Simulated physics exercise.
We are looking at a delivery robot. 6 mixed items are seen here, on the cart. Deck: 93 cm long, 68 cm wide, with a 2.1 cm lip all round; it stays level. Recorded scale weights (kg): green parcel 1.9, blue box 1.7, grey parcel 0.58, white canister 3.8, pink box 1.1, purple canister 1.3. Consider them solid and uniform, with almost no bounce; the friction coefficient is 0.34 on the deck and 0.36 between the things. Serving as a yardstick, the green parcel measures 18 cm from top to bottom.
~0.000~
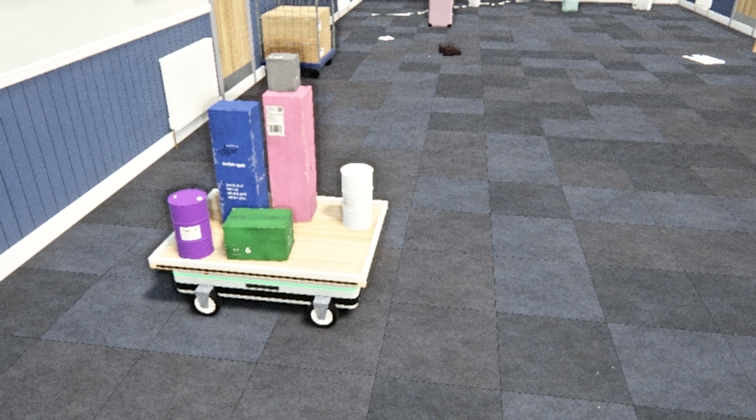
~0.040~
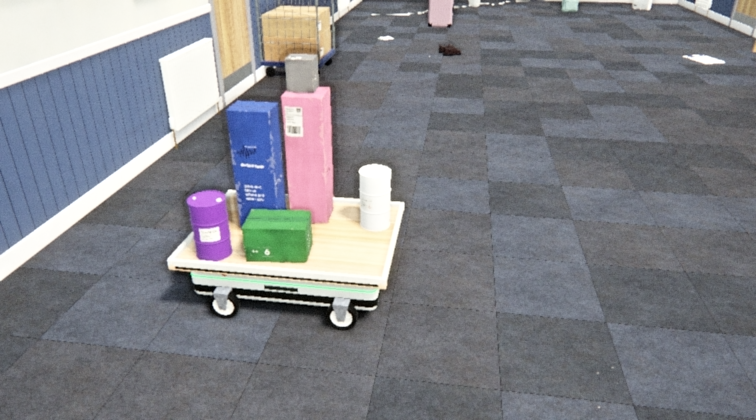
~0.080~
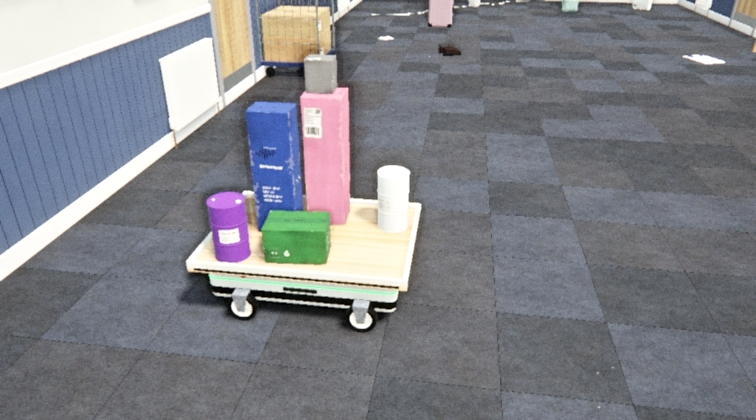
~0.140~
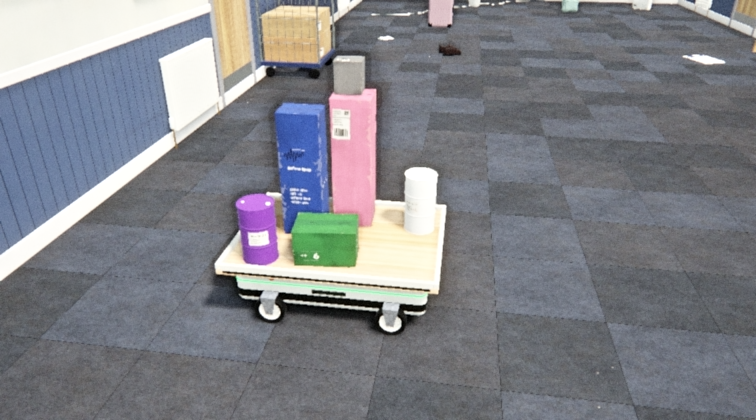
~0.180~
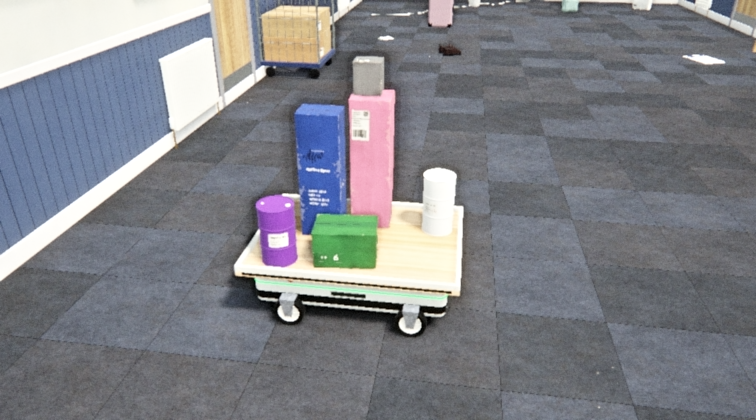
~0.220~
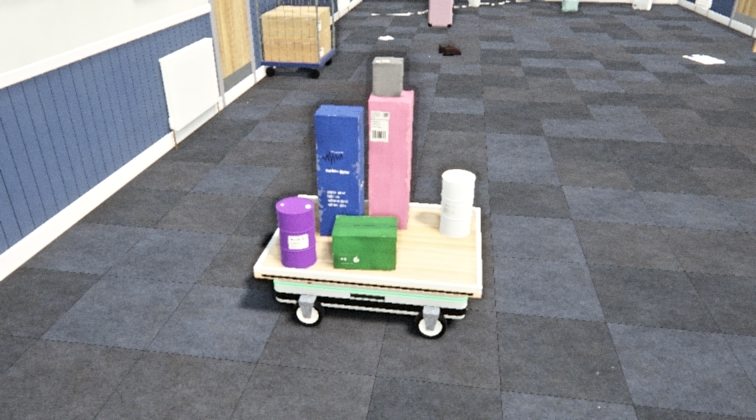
A low wheeled cart carrying a green parcel, a tall blue box, a pink box with a grey parcel on top, and purple and white canisters rolled steadily to the right across the carpeted floor.
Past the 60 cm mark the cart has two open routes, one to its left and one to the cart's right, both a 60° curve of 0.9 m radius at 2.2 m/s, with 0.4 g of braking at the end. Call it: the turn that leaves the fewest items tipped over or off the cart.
It is the right turn.
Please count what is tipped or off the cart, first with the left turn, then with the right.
Turning left 5, turning right 4.
Turning left. At 0.82 s, cart 180 cm along, turned 60°; grey parcel, white canister and purple canister now off the cart; blue box leaning 64° near (591, 169); green parcel slid 6 cm near (607, 184).
After 1.32 s, cart 245 cm along, turned 60°; blue box now off the cart; green parcel slid 14 cm near (648, 143); pink box leaning 58°.
At rest (2.5 s), off the cart, blue box, grey parcel, white canister, pink box and purple canister; not toppled but over 10 cm from the start, green parcel. In the last view, green parcel near (654, 138), blue box near (682, 214).
Turning right instead, blue box, grey parcel, white canister and pink box tipped over or off the cart, 4 of 6 in all.
